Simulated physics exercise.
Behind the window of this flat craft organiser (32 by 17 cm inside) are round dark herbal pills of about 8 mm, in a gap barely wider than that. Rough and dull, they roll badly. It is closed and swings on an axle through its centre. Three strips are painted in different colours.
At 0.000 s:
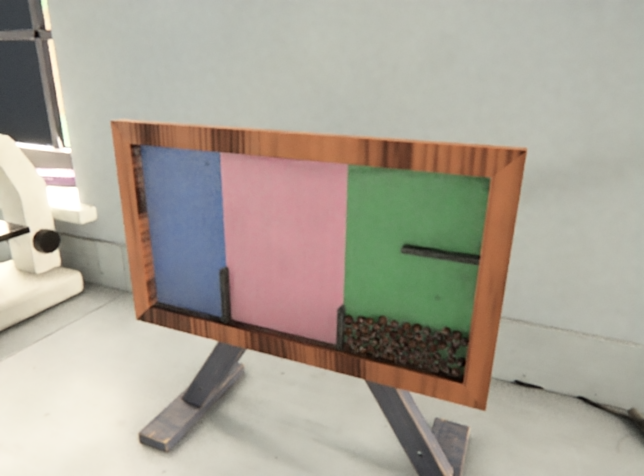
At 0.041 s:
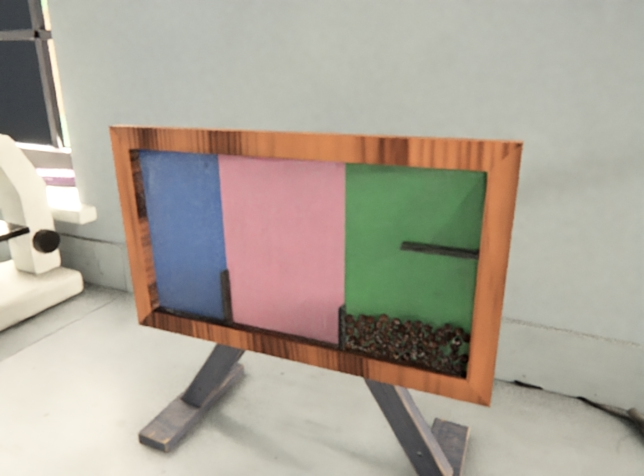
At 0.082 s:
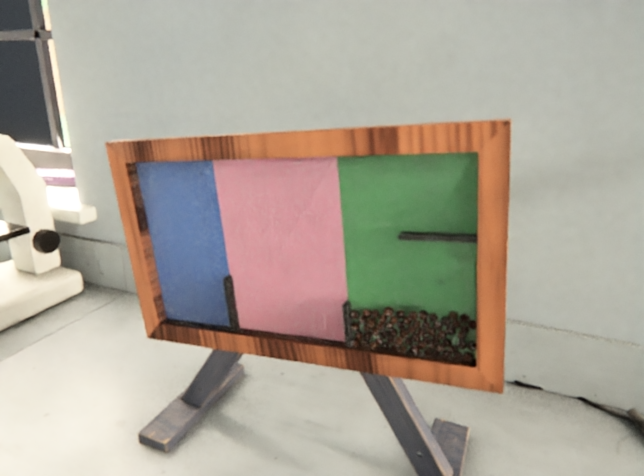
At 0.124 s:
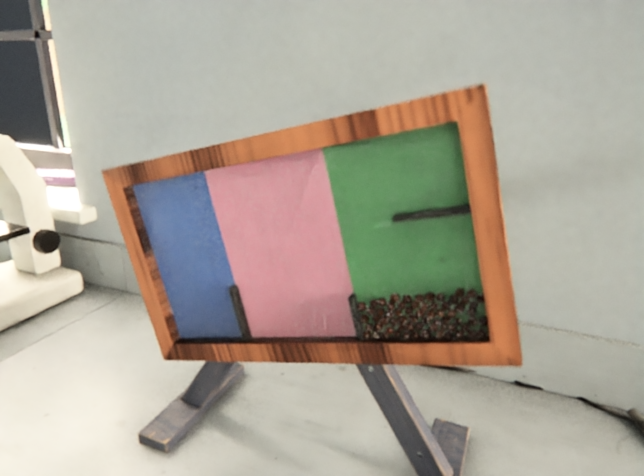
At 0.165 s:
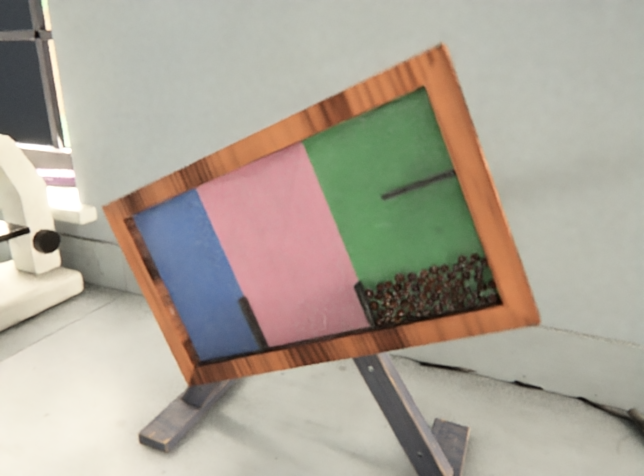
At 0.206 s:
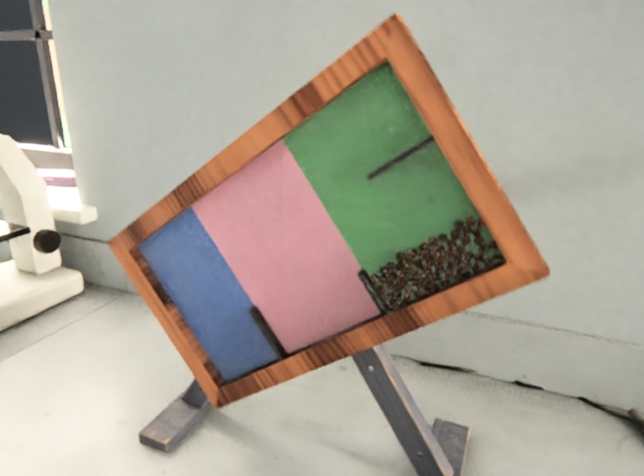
The clip shows a wood-framed, windowed panel with blue, pink and green strips on a stand, turning anticlockwise from level, slowly then further, while the small dark pieces piled in its green section shift slightly but stay there.
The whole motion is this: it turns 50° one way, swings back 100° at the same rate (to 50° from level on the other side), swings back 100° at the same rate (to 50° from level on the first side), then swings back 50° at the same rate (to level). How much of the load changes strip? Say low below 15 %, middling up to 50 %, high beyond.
It is low.
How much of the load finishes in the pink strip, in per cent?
Roughly 5 per cent.
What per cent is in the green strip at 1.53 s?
Some 95 per cent.
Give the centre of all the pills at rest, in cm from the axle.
Some 10 cm right and 7 cm below.
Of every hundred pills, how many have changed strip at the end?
About 5 per cent.
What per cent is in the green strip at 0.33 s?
About 100 per cent.
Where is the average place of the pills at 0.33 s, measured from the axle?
About 12 cm right and 4 cm above.
After 0.33 s, it stands 50° anticlockwise; the pills' middle is 12 cm right of and 4 cm above the centre; green 100 %; 0 % have changed strip.
After 1.53 s, it stands 25° anticlockwise; the pills' middle is 12 cm right of and 2 cm below the centre; pink 5 %, green 95 %; 5 % have changed strip.
After 1.69 s, it stands level; the pills' middle is 10 cm right of and 7 cm below the centre; pink 5 %, green 95 %; 5 % have changed strip.
All still by 2.2 s, it stands level; pink 5 %, blue 0 %, green 95 %; 5 % have changed strip.
